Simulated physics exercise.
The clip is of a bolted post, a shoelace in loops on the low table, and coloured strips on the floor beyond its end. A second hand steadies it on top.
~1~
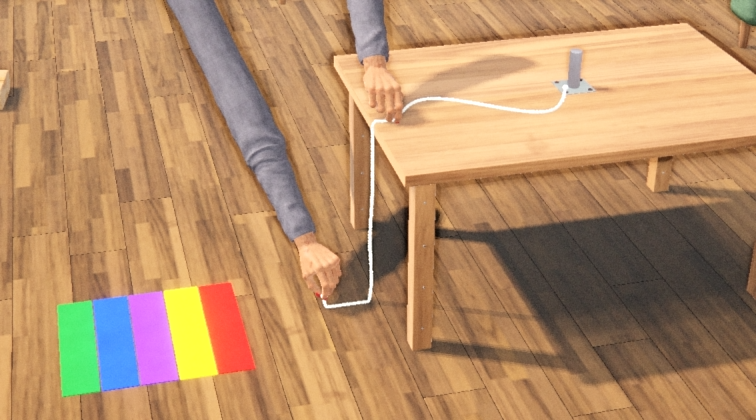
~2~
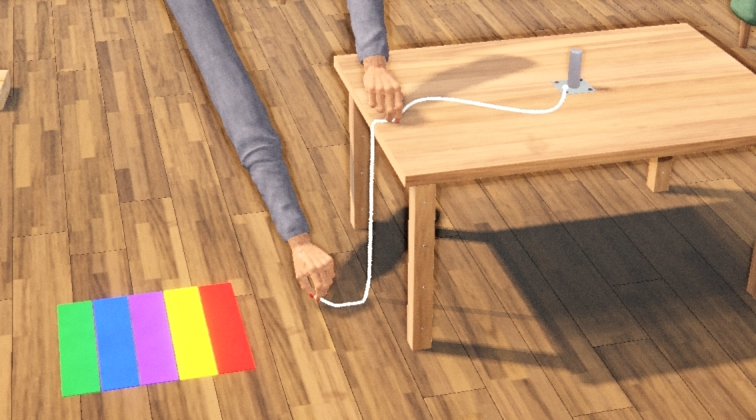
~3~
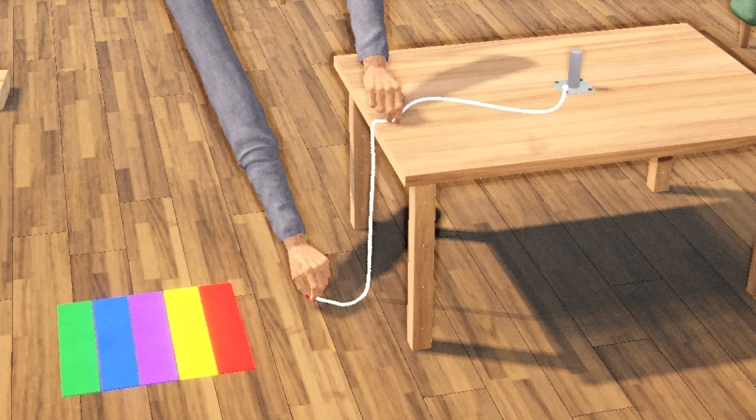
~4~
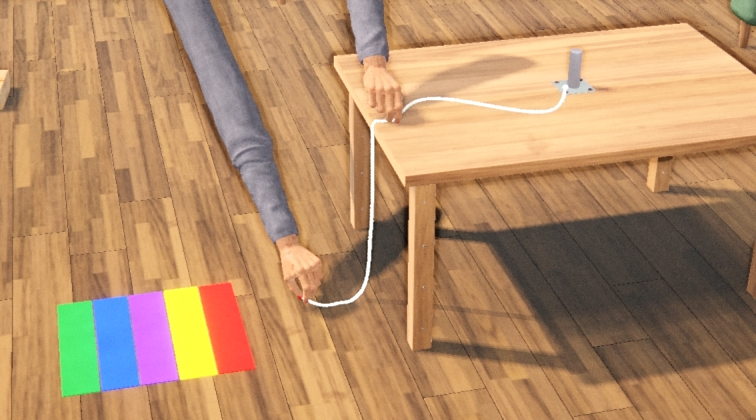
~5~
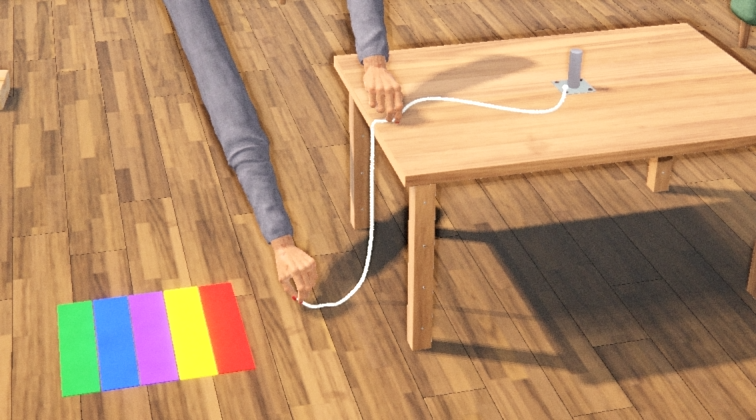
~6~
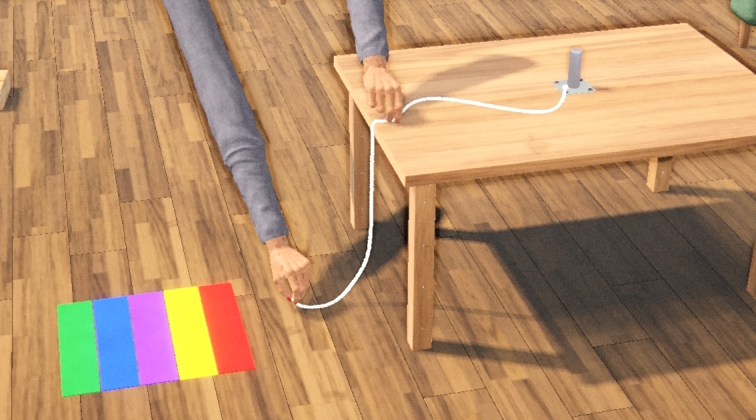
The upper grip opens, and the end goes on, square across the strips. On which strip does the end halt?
The end stops over the blue strip.
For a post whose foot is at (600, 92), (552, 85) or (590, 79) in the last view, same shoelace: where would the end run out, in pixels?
Try by try, around (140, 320), (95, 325) and (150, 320).
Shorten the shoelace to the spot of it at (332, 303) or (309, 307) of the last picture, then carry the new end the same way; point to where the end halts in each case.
The places are (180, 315) and (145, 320).
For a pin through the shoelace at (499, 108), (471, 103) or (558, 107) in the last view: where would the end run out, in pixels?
Try by try, around (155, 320), (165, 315) and (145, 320).
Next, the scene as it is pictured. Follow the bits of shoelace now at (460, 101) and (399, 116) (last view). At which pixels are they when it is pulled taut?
About (423, 110), and the other about (348, 141).
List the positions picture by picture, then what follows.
End (322, 295); red (233, 354); yellow (195, 360); purple (157, 365); blue (119, 371); green (80, 376), in the first frame.
End (316, 296); shoelace through (561, 102) (493, 107) (414, 103) (373, 141) (371, 212) (368, 283), in the second frame.
End (312, 297), in the third frame.
End (304, 298); shoelace through (561, 102) (493, 107) (414, 103) (373, 141) (372, 212) (365, 284), in the fourth frame.
End (298, 299), in the fifth frame.
End (293, 299); shoelace through (561, 102) (493, 107) (414, 103) (373, 141) (371, 212) (353, 283), in the sixth frame.
Soon after, end near (195, 313); over yellow.
After that, end near (145, 320); over purple.
At the stop, end near (114, 324); over blue. It gets as far as the blue strip.
